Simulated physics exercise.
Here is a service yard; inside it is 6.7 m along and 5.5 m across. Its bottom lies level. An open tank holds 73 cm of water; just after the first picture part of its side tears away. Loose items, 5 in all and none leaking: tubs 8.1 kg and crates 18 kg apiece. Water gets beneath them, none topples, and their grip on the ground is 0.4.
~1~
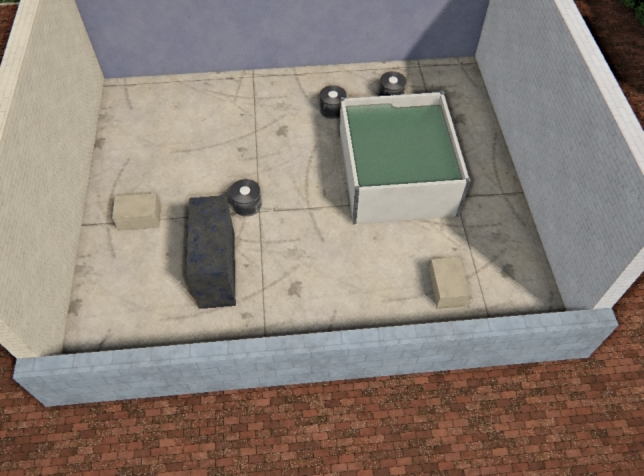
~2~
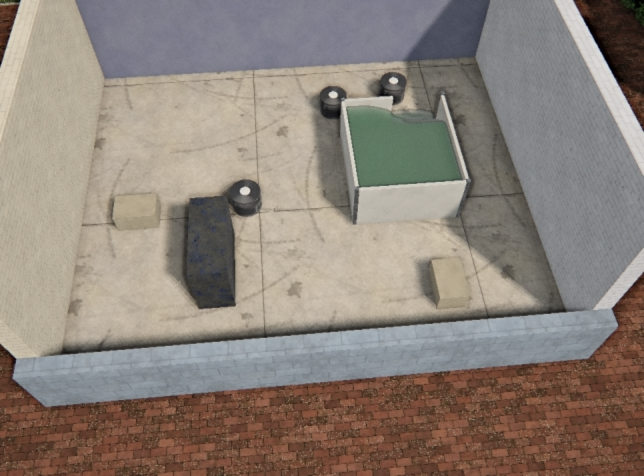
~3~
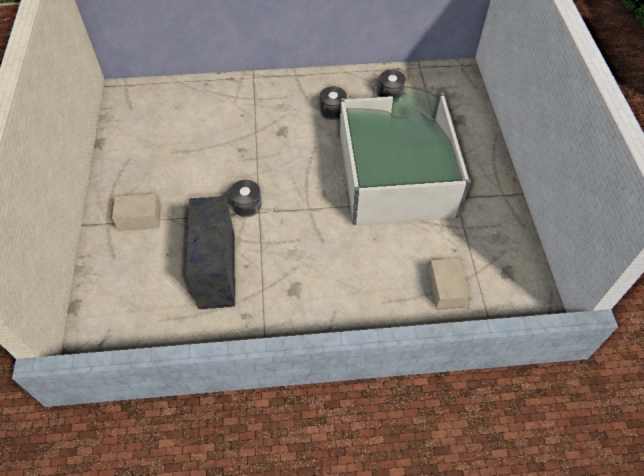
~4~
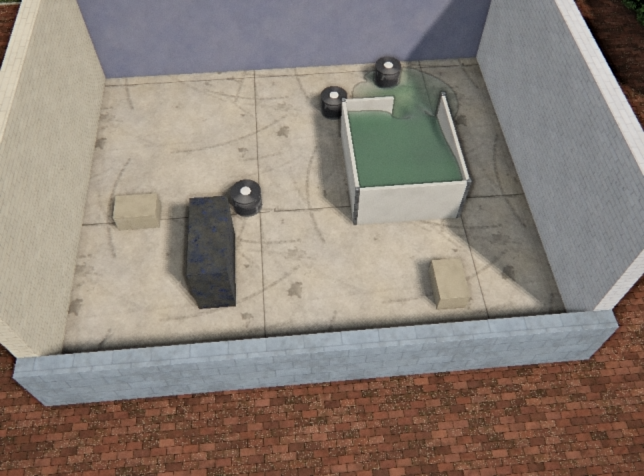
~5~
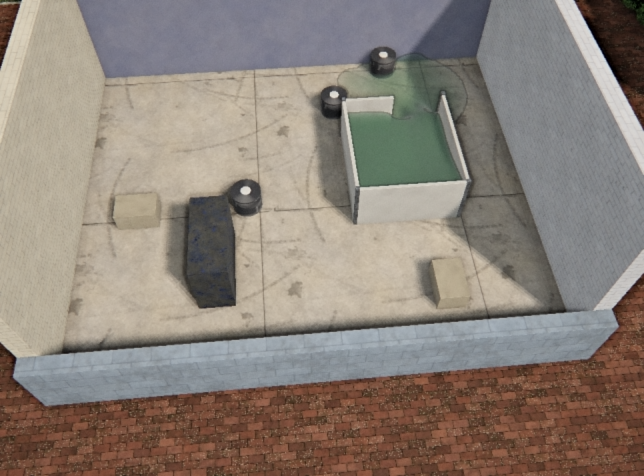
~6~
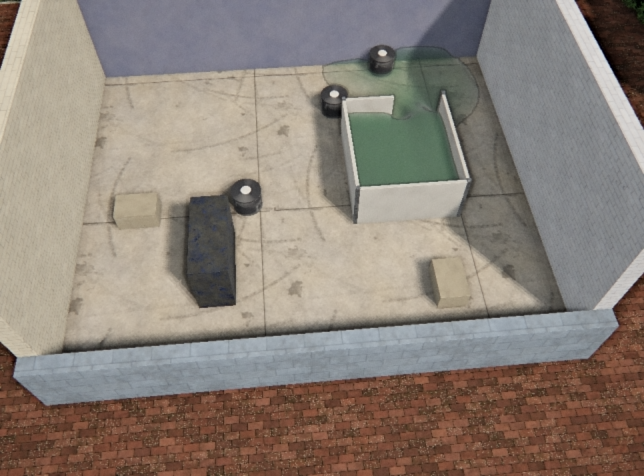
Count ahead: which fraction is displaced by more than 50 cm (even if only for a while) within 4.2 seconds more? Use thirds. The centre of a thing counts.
It is not even a third.
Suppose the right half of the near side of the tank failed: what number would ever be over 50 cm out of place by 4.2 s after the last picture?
In that case 2 of them.
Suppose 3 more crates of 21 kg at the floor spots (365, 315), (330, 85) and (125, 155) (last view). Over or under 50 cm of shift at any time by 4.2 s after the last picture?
In that order: Under, past it, less.
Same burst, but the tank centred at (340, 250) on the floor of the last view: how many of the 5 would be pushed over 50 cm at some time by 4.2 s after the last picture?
Then 2.
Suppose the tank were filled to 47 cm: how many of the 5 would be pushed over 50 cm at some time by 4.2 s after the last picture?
Then 1.
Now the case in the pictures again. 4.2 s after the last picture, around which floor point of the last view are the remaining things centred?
Around (270, 194).
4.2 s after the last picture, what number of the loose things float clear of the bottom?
At that moment 0.
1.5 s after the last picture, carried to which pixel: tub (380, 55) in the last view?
Near (272, 92).
Then, 0.4 s after the last picture 1 of 5 are over 50 cm from their spots; 1 afloat.
Then, 1.5 s after the last picture 1 of 5 are over 50 cm from their spots; 0 afloat.
Then, 2.8 s after the last picture 1 of 5 are over 50 cm from their spots; 0 afloat.
Then, 4.2 s after the last picture 1 of 5 are over 50 cm from their spots, and 1 have been at some point; 0 afloat.
